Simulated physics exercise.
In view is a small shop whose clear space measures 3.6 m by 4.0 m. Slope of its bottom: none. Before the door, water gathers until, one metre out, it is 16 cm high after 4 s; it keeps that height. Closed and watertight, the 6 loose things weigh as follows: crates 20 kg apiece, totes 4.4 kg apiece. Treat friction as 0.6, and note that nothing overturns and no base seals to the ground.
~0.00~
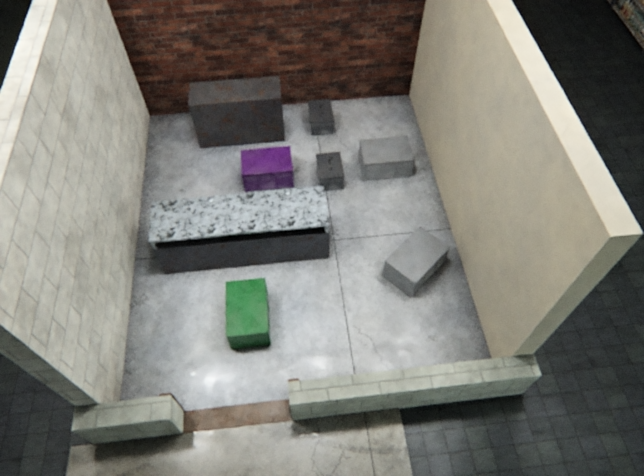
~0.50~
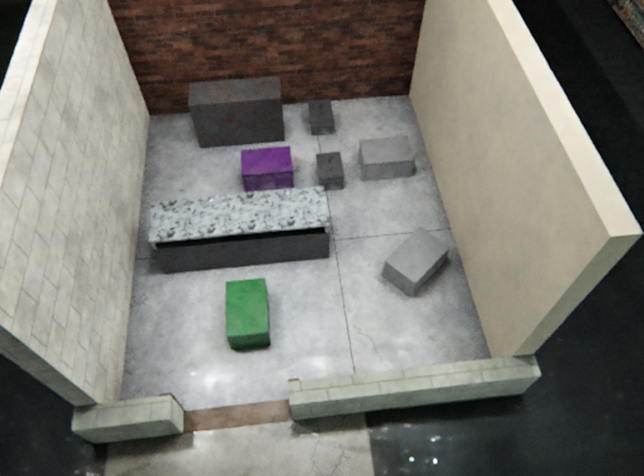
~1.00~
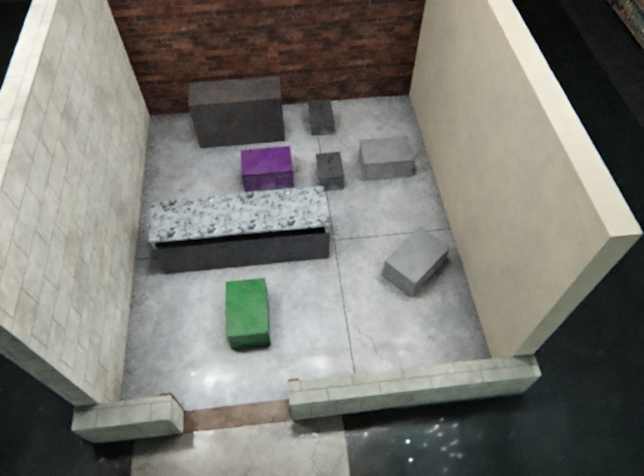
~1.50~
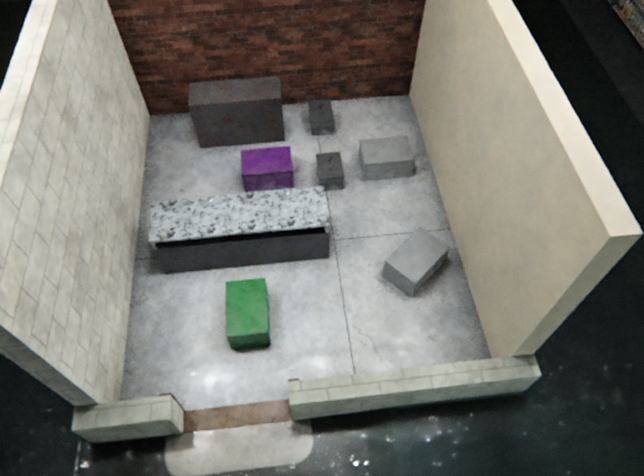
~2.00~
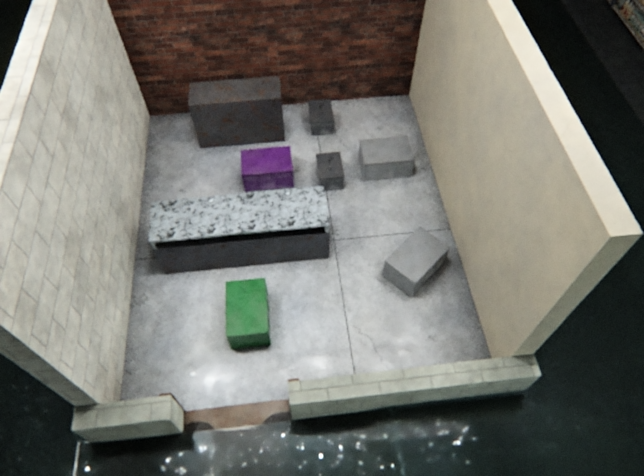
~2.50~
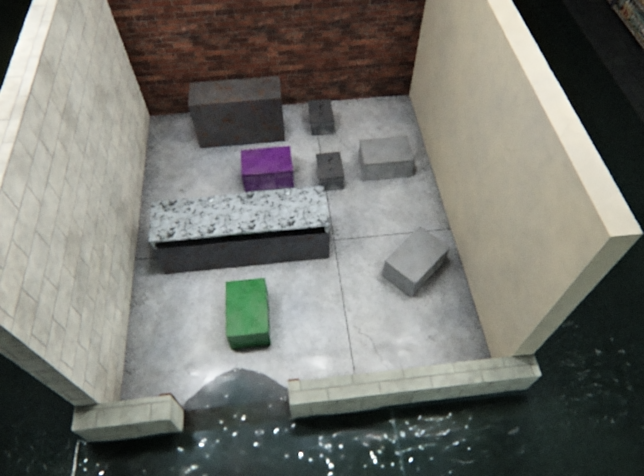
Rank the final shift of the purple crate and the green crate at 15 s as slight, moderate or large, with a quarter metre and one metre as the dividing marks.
Purple crate - slight, green crate - large.
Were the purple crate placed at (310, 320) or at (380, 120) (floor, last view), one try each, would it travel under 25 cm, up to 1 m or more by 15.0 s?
First try it drifts well away, second try it hardly moves at all.
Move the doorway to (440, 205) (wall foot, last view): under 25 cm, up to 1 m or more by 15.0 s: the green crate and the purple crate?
Green crate: Remains in position; purple crate: Remains in position.
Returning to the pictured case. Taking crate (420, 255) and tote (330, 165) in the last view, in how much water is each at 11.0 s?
I'd estimate 7 cm for the first and 4 cm for the second.
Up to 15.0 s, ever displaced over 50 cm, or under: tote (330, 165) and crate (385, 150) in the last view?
Beyond, within.
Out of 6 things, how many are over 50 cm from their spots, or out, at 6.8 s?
0.
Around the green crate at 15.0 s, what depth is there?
Near 10 cm deep.
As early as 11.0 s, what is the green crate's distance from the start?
I'd guess some 80 cm by then.
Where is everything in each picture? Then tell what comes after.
In the first picture, the purple crate at (266, 160), on the bottom; the green crate at (246, 306), on the bottom; 0.0 m2 under water; 0 of 6 have shifted.
In the second picture, the purple crate at (266, 160), on the bottom; the green crate at (246, 306) rests on the ground; water covers 0.0 m2; 0 of 6 have shifted.
In the third picture, the purple crate at (266, 160) rests on the ground; the green crate at (246, 306) rests on the ground; water covers 0.0 m2; 0 of 6 have shifted.
In the fourth picture, the purple crate at (266, 160) rests on the ground; the green crate at (246, 306), on the bottom; 0.0 m2 under water; 0 of 6 have shifted.
In the fifth picture, the purple crate at (266, 160), on the bottom; the green crate at (246, 306), on the bottom; 0.0 m2 under water; 0 of 6 have shifted.
In the sixth picture, the purple crate at (266, 160) rests on the ground; the green crate at (246, 306), on the bottom; 0.2 m2 under water; 0 of 6 have shifted.
After 3.5 s the purple crate is near (266, 160), 0.0 m from its start, aground; the green crate is near (246, 306), 0.0 m from its start, aground; 0 afloat.
After 6.8 s the purple crate is near (266, 160), 0.0 m from its start, aground; the green crate is near (246, 306), 0.0 m from its start, aground; 0 afloat.
After 11.0 s the purple crate is near (266, 160), 0.0 m from its start, aground; the green crate is near (307, 271), 0.7 m from its start, afloat; 2 afloat.
After 15.0 s the purple crate is near (266, 160), 0.0 m from its start, aground; the green crate is near (429, 320), 1.8 m from its start, afloat; 5 afloat.
